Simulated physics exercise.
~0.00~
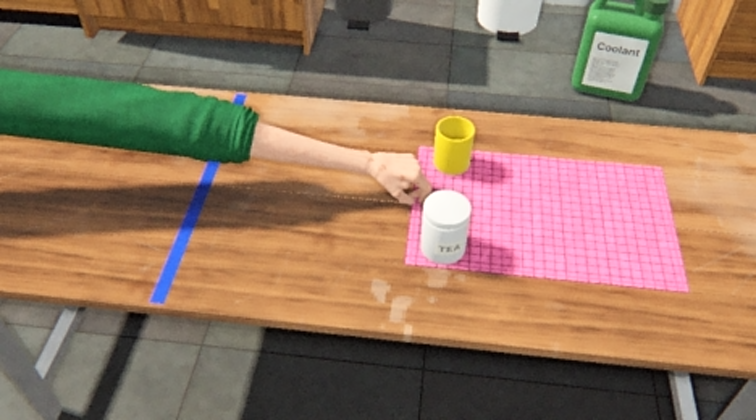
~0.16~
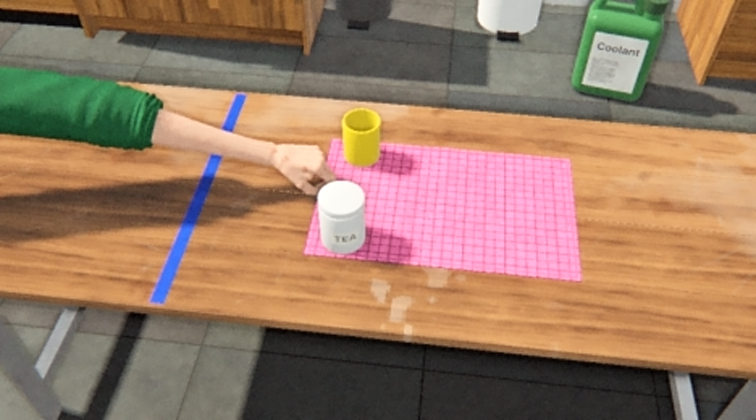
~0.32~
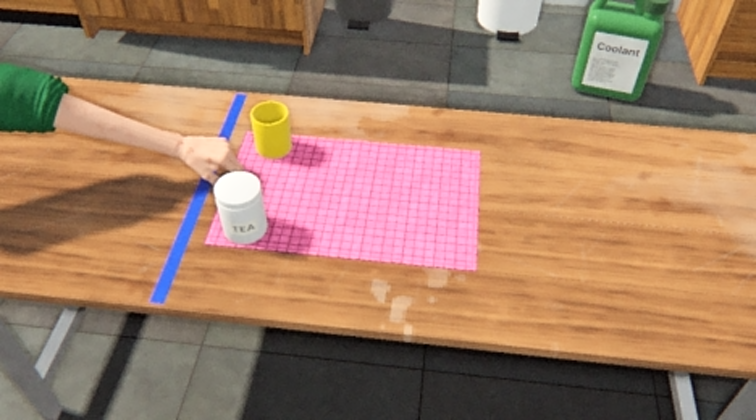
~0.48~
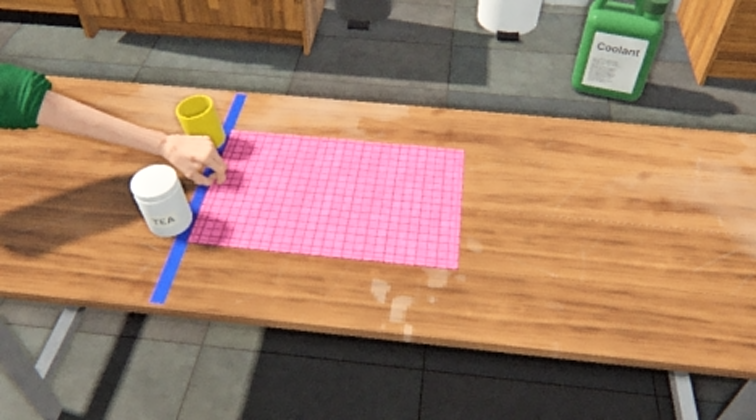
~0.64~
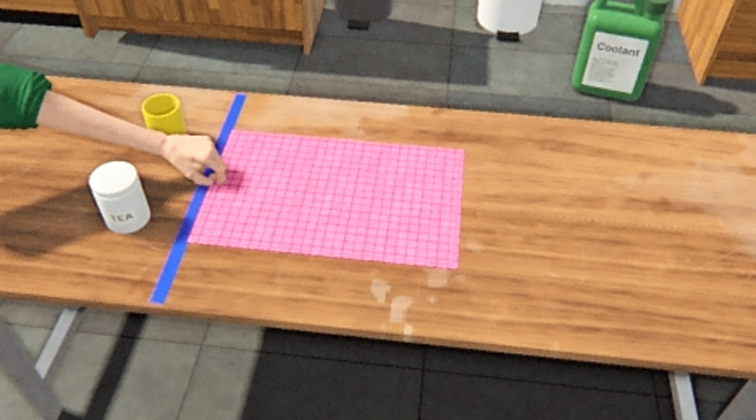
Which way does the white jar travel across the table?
The white jar moves to the left, riding on the pink cloth and then sliding off beyond its leading edge.
